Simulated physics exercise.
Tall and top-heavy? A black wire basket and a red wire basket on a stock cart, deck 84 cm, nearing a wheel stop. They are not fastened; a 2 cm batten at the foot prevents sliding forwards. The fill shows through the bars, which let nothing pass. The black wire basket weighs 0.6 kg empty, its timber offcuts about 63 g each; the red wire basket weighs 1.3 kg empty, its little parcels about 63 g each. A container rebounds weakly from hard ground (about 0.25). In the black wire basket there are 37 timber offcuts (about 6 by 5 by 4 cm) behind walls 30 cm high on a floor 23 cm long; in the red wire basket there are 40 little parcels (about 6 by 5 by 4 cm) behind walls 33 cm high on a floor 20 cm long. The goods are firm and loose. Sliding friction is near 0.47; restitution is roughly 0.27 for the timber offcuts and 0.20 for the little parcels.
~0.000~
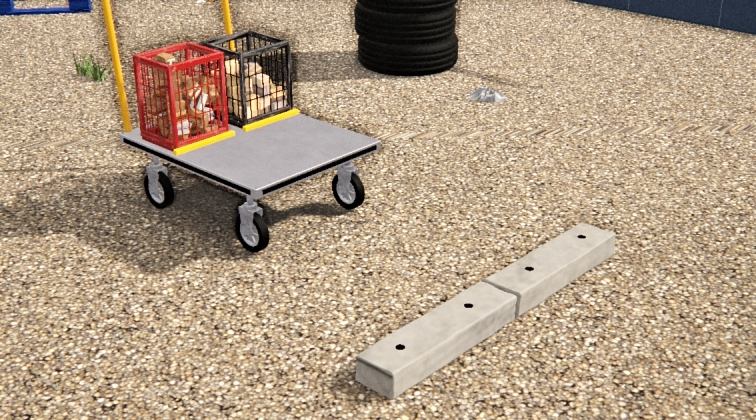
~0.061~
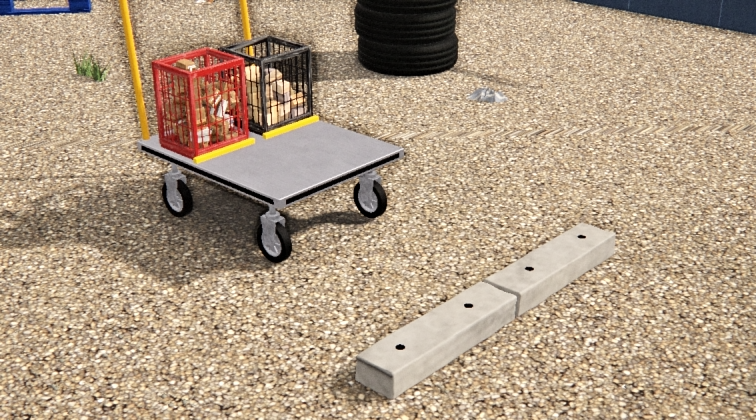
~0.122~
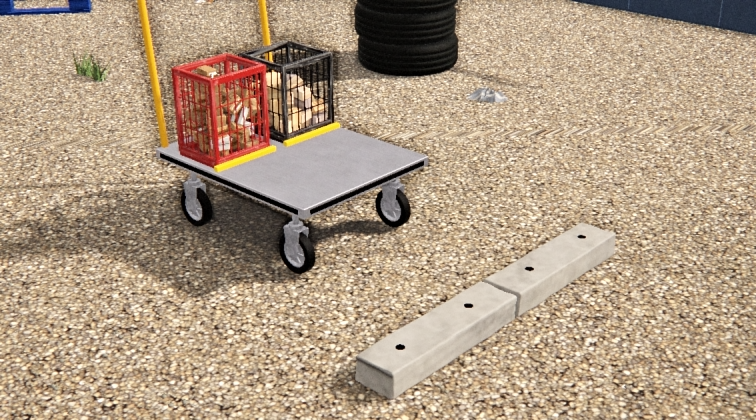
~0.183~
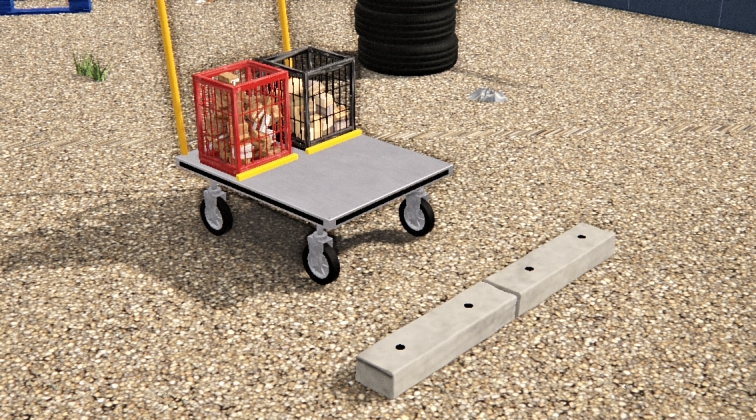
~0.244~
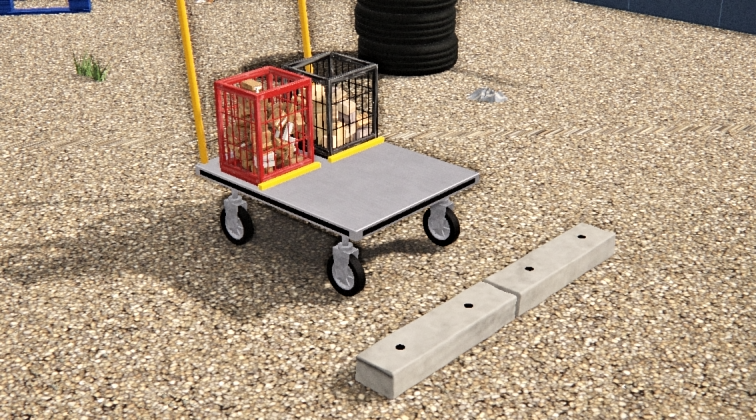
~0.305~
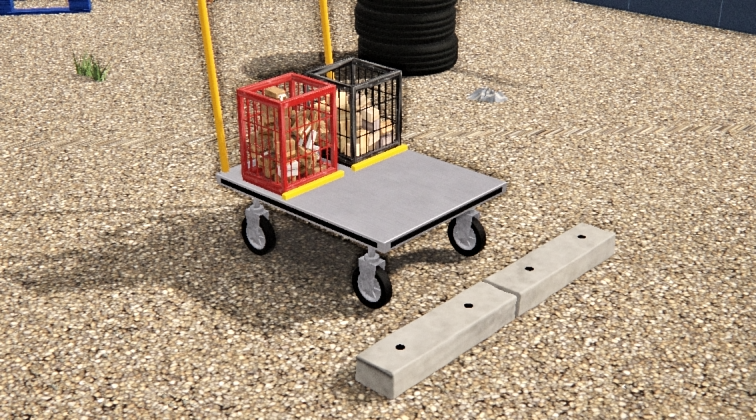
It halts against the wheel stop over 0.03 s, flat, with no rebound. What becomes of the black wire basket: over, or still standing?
The black wire basket keeps its feet.
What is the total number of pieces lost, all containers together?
Roughly 8 in all.
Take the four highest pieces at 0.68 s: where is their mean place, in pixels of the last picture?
Around (390, 118).
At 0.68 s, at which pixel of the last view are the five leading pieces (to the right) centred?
At about (395, 211).
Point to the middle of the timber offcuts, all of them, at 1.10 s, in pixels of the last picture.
Around (391, 140).
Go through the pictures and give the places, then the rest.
In the first frame (each is followed by its nearest rim corner in this view), black wire basket, (240, 53); red wire basket, (168, 66); 80 cm short of the stop; none out.
The second frame shows black wire basket, (260, 59); red wire basket, (188, 72); 68 cm short of the stop.
The third frame shows black wire basket, (282, 66); red wire basket, (209, 79); 55 cm short of the stop.
The fourth frame shows black wire basket, (304, 72); red wire basket, (232, 87); 43 cm short of the stop.
The fifth frame shows black wire basket, (327, 79); red wire basket, (255, 94); 31 cm short of the stop.
The sixth frame shows black wire basket, (351, 86); red wire basket, (279, 102); 18 cm short of the stop; none out.
After 0.38 s, the stop begins.
After 0.50 s, the black wire basket leans 17° with 0 of 37 out and the red wire basket leans 30° with 0 of 40 out.
After 0.68 s, the black wire basket leans 13° with 0 of 37 out and the red wire basket is down with 1 of 40 out.
After 0.98 s, the black wire basket is upright with 0 of 37 out and the red wire basket is down with 8 of 40 out.
Final count (at 1.10 s), the black wire basket is upright with 0 of 37 out and the red wire basket is down with 8 of 40 out. Greatest lean of the black wire basket, 20°.
